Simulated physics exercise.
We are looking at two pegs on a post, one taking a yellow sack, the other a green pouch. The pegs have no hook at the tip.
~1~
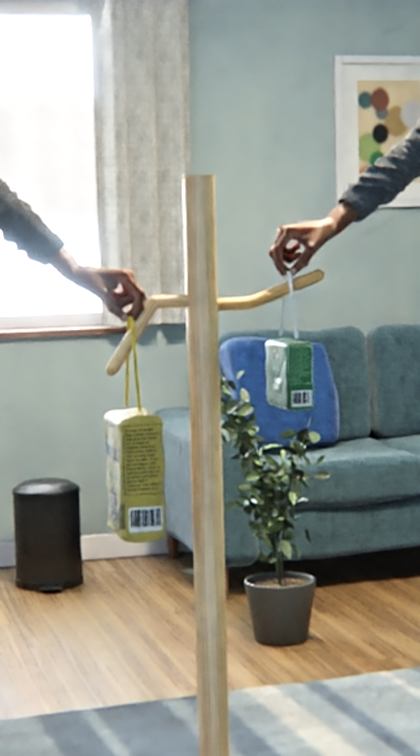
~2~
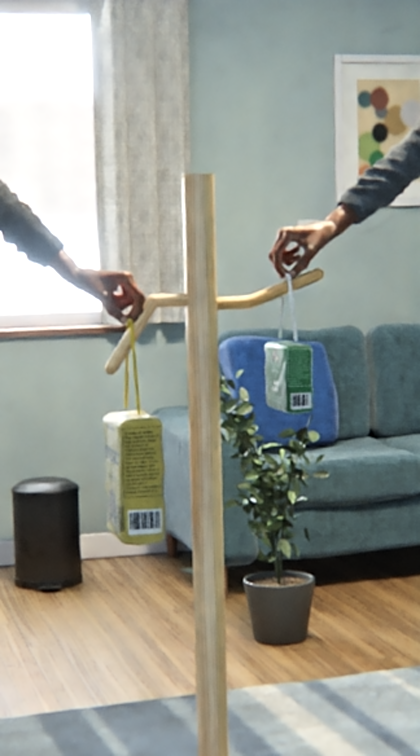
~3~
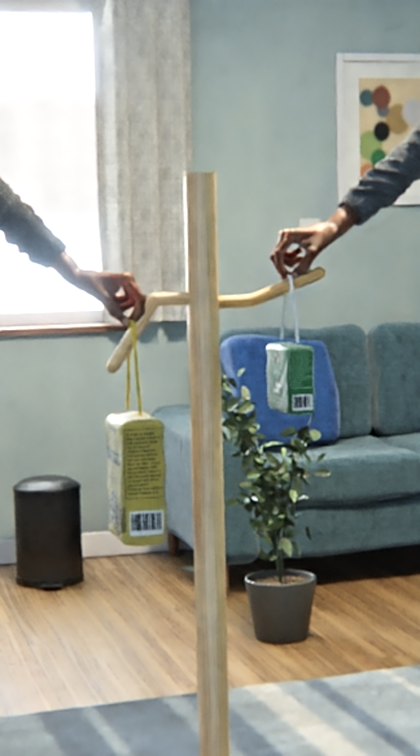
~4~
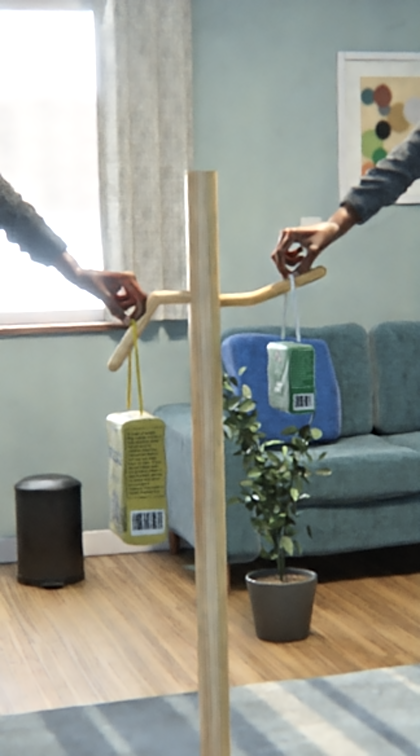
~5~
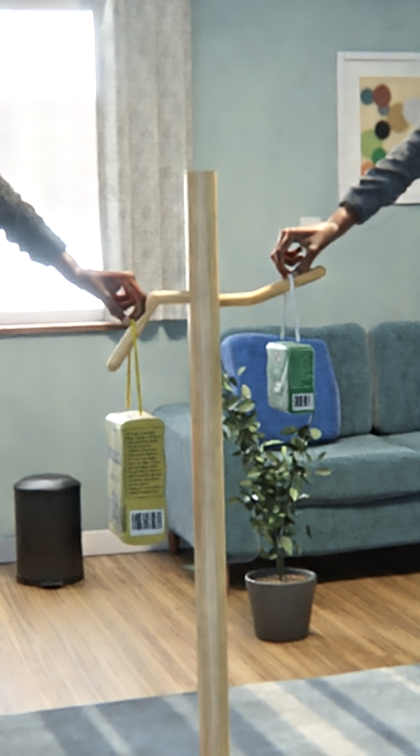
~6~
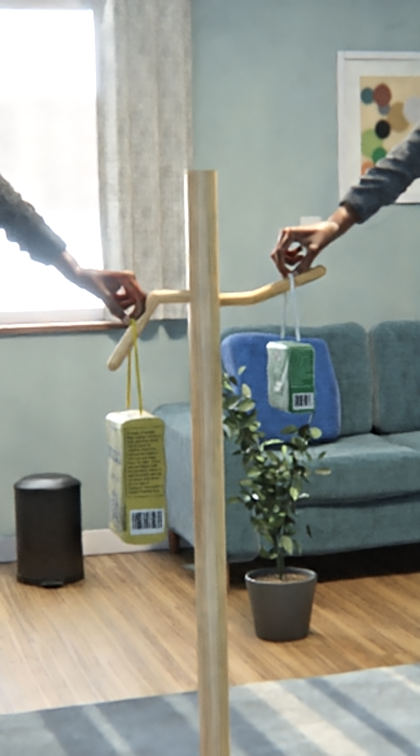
Two hands holding a yellow sack and a green pouch by their strings at pegs on a wooden post, barely moving.
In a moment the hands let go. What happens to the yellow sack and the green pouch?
Outcome: The yellow sack slips off its peg. The green pouch holds on.
Then, 0.48 s later than the last view, yellow sack on the floor; green pouch hanging from its loop near (287, 380).
Finally, yellow sack on the floor; green pouch hanging from its loop near (282, 382). The yellow sack drops to the floor and the green pouch remains on its peg.
